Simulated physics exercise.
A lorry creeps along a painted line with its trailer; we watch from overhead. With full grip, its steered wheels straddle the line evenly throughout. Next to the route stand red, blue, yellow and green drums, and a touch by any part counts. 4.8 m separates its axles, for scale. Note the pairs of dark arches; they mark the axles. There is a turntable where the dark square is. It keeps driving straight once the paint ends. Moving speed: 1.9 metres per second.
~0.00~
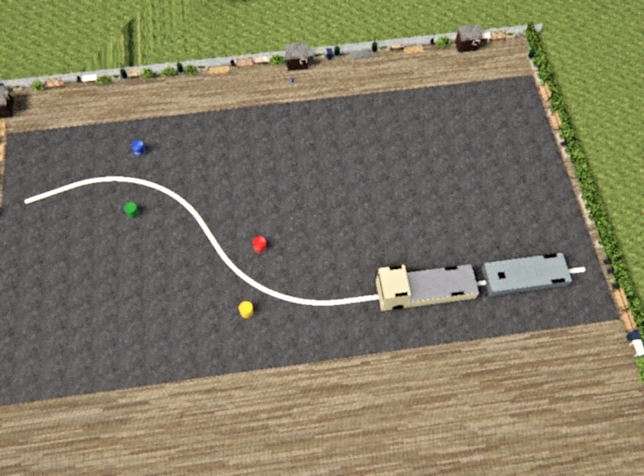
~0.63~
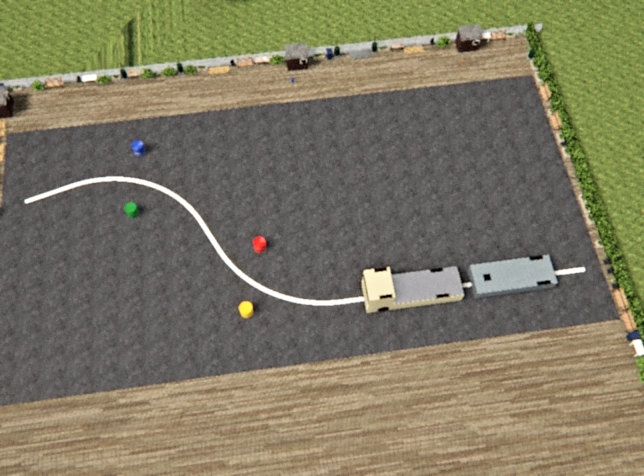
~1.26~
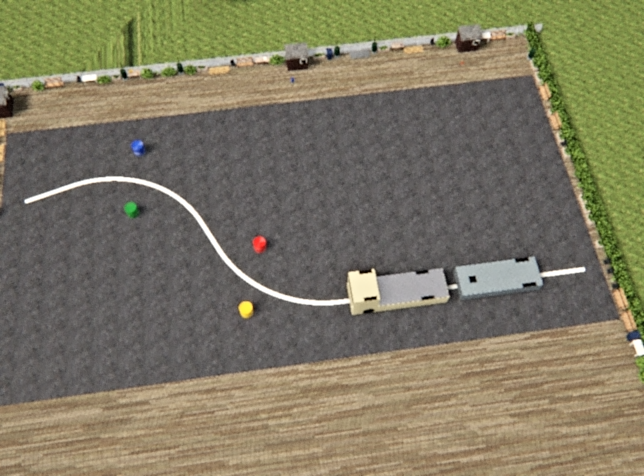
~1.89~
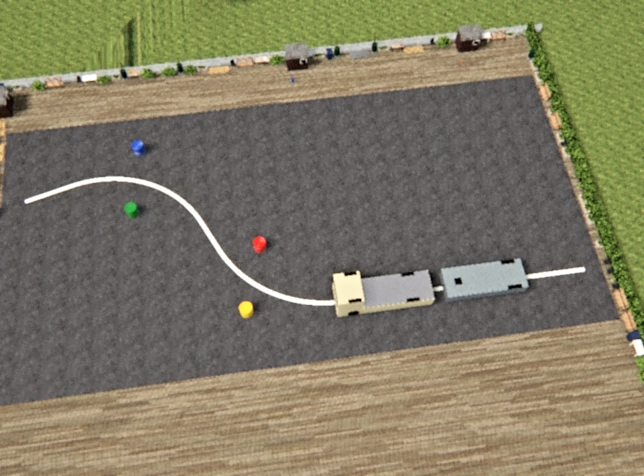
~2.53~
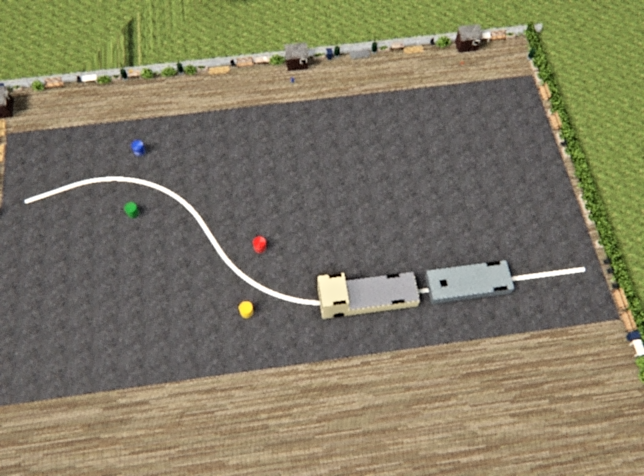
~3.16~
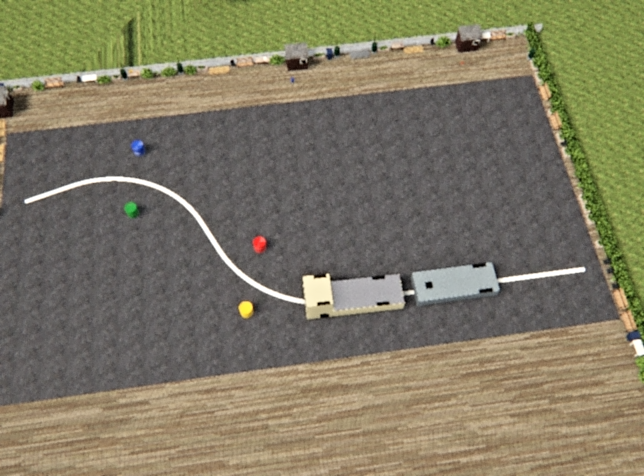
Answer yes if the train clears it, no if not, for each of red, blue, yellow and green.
Red: No, blue: Yes, yellow: Yes, green: No.
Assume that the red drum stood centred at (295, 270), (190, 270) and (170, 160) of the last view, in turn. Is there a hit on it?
In the first spot it is contacted, in the second left alone, and in the third left alone.
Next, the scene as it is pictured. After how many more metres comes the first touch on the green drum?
The touch comes after about 30.5 m of further driving.
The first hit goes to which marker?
That would be red.
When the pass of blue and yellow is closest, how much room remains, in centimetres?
For blue it's 90, for yellow it's 20.
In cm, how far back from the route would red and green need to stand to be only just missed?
Red: 60; green: 40.
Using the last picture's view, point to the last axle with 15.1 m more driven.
Roughly pixel (311, 282).
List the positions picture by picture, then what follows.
The first frame shows nose (382, 291); last axle (554, 268); still straight; red (260, 245), blue (139, 149), yellow (246, 310), green (132, 211); 1 trailer.
The second frame shows nose (367, 293); last axle (540, 270); still straight.
The third frame shows nose (352, 295); last axle (526, 272); still straight.
The fourth frame shows nose (337, 297); last axle (511, 274); still straight.
The fifth frame shows nose (322, 299); last axle (497, 276); still straight.
The sixth frame shows nose (307, 299); last axle (483, 278); turned 1°; red (260, 245), blue (139, 149), yellow (246, 310), green (132, 211).
After 5.5 s, the last axle is at (430, 285) of the last picture, 5 cm off the line; yellow has been passed with 25 cm to spare.
After 11.7 s, the last axle is at (297, 277) of the last picture, 155 cm off the line; the trailer has hit red.
After 14.1 s, the last axle is at (253, 253) of the last picture, 175 cm off the line; blue has been passed with 85 cm to spare.
After 19.2 s, the last axle is at (169, 201) of the last picture, 105 cm off the line; the trailer has hit green.
After 27.2 s, the last axle is out of the picture, 55 cm off the line; 2 of 4 struck in all.
